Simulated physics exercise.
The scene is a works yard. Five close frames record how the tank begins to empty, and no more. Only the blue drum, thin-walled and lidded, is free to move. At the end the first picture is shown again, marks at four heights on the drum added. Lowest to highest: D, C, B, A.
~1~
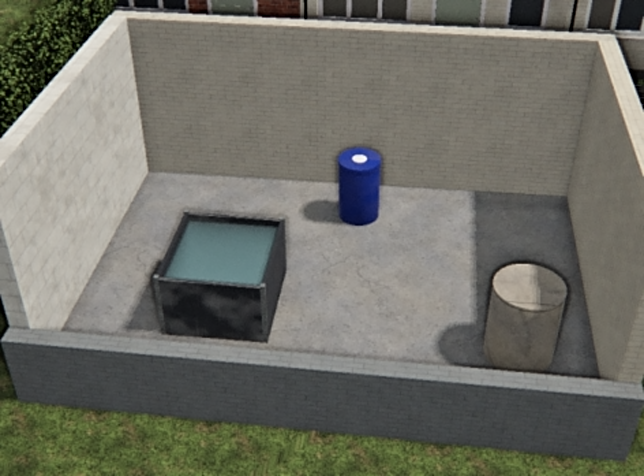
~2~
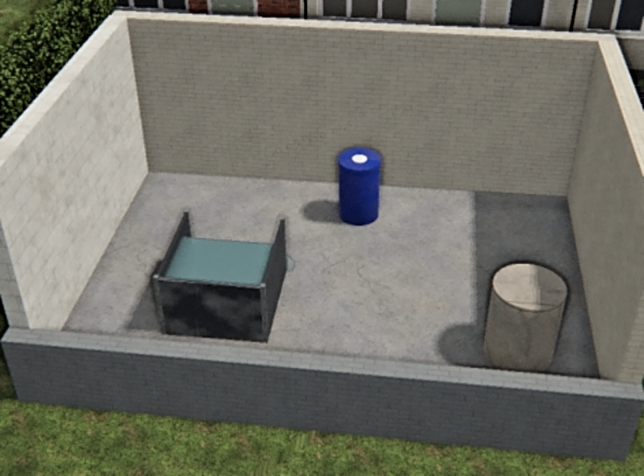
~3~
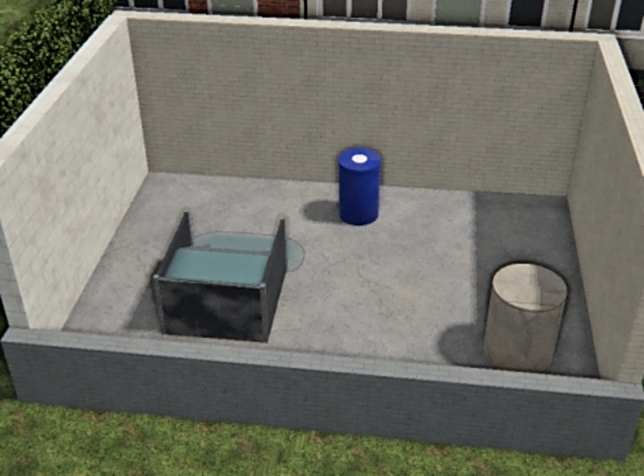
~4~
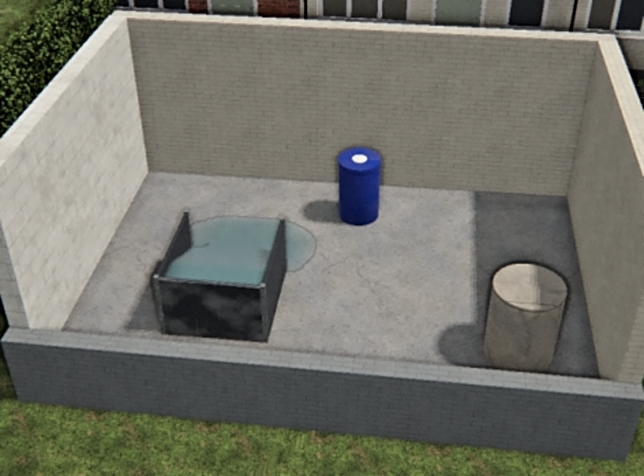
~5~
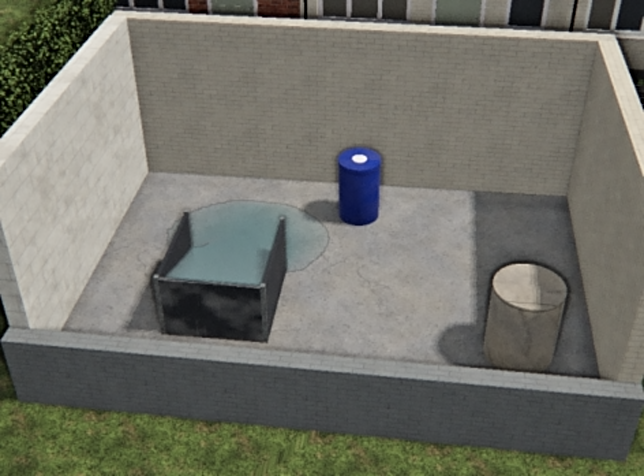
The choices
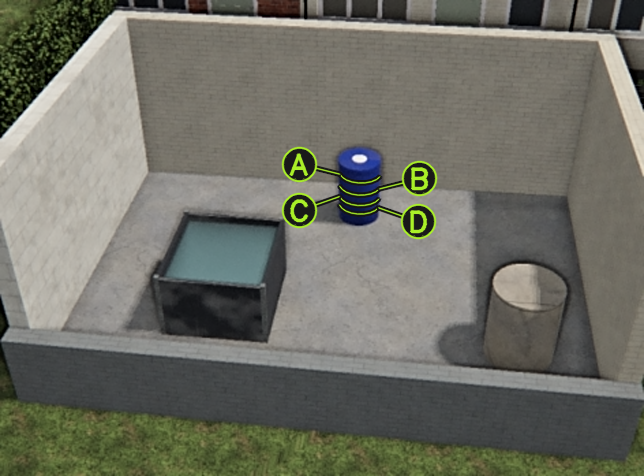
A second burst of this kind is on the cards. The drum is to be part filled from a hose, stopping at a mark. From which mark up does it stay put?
The answer is line D.
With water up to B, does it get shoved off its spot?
No.
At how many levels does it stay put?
All of the four.
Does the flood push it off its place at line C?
No, that is safe.
On the marked copy, A at (358, 182); B at (358, 195); C at (357, 205); D at (357, 214); from the bottom up D, C, B, A.
Choosing A, it does not move.
Choosing B, it does not move.
Choosing C, it does not move.
Choosing D, it does not move.
